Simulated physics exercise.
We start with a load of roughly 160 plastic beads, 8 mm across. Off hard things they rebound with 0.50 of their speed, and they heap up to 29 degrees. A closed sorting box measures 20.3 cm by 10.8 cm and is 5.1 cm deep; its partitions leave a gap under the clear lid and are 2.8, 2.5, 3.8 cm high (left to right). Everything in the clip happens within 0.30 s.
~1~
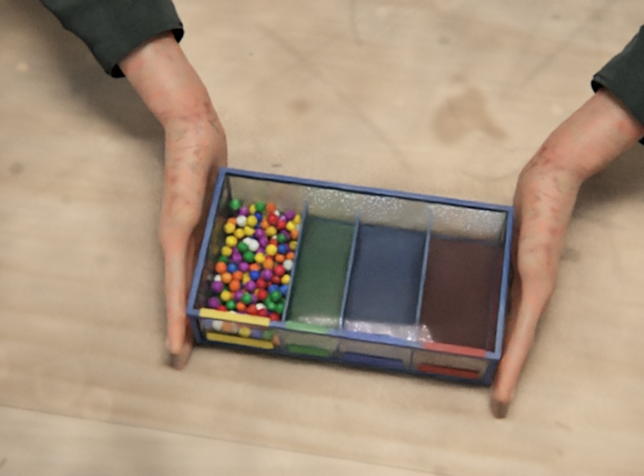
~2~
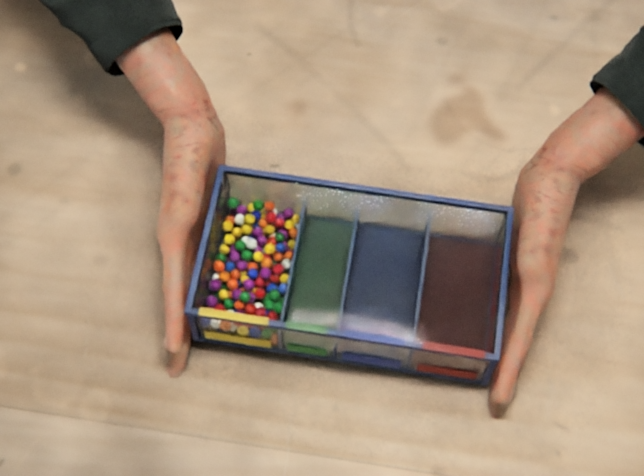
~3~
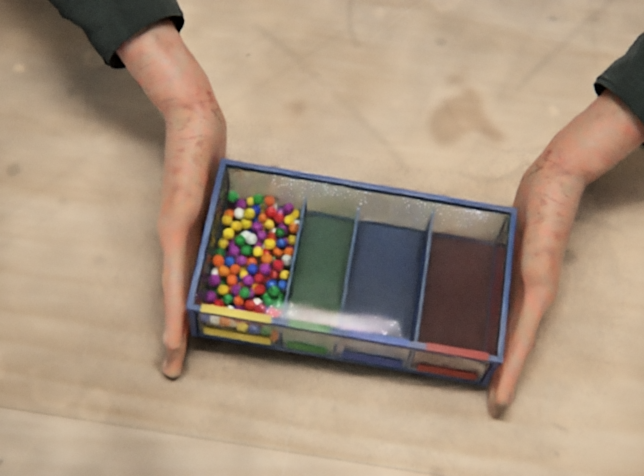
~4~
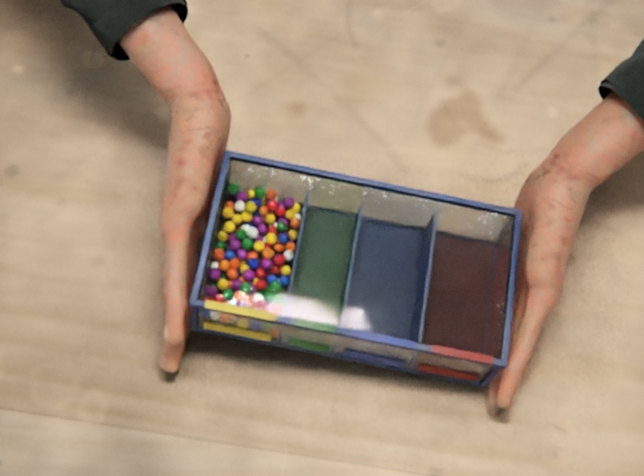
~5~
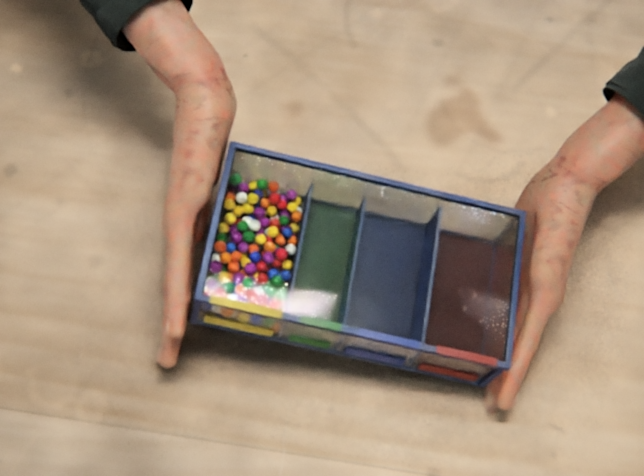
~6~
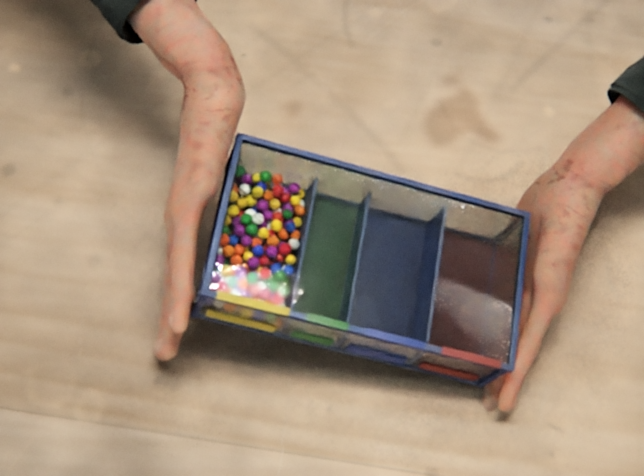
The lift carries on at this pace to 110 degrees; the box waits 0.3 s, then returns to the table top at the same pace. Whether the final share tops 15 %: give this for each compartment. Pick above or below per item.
Red compartment = above; blue compartment = above; green compartment = below; yellow compartment = below.
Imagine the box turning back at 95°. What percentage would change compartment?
Roughly 90 percent would.
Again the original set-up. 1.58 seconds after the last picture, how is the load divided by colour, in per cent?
Per cent by colour: Red 55; blue 35; green 10; yellow 0.
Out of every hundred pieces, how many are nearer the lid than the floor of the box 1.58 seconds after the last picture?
About 90 %.
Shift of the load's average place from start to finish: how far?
Net shift: Approx. 14.0 cm.
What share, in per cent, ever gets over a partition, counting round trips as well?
I'd guess roughly 100 percent.
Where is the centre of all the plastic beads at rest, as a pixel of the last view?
Somewhere around (444, 334) in the final frame.
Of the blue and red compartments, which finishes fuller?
The red compartment.
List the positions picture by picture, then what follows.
In the first picture, box tilt 0 degrees, front corners at (193, 310) and (494, 354); yellow 100 %.
In the second picture, box tilt 1 degrees, front corners at (192, 309) and (494, 355).
In the third picture, box tilt 4 degrees, front corners at (193, 305) and (497, 357), lowest corner right front.
In the fourth picture, box tilt 8 degrees, front corners at (197, 301) and (501, 361), lowest corner right front.
In the fifth picture, box tilt 12 degrees, front corners at (201, 295) and (504, 363), lowest corner right front.
In the sixth picture, box tilt 16 degrees, front corners at (208, 291) and (508, 365), lowest corner right front; yellow 100 %.
Then, 1.58 s after the last picture, tilt 110 degrees; red 55 %, blue 35 %, green 10 %.
Then, 2.63 s after the last picture, tilt 55 degrees; red 75 %, blue 25 %.
Then, 3.66 s after the last picture, tilt 0 degrees; red 75 %, blue 25 %.
In the end, red 75 %, blue 25 %, green 0 %, yellow 0 %.
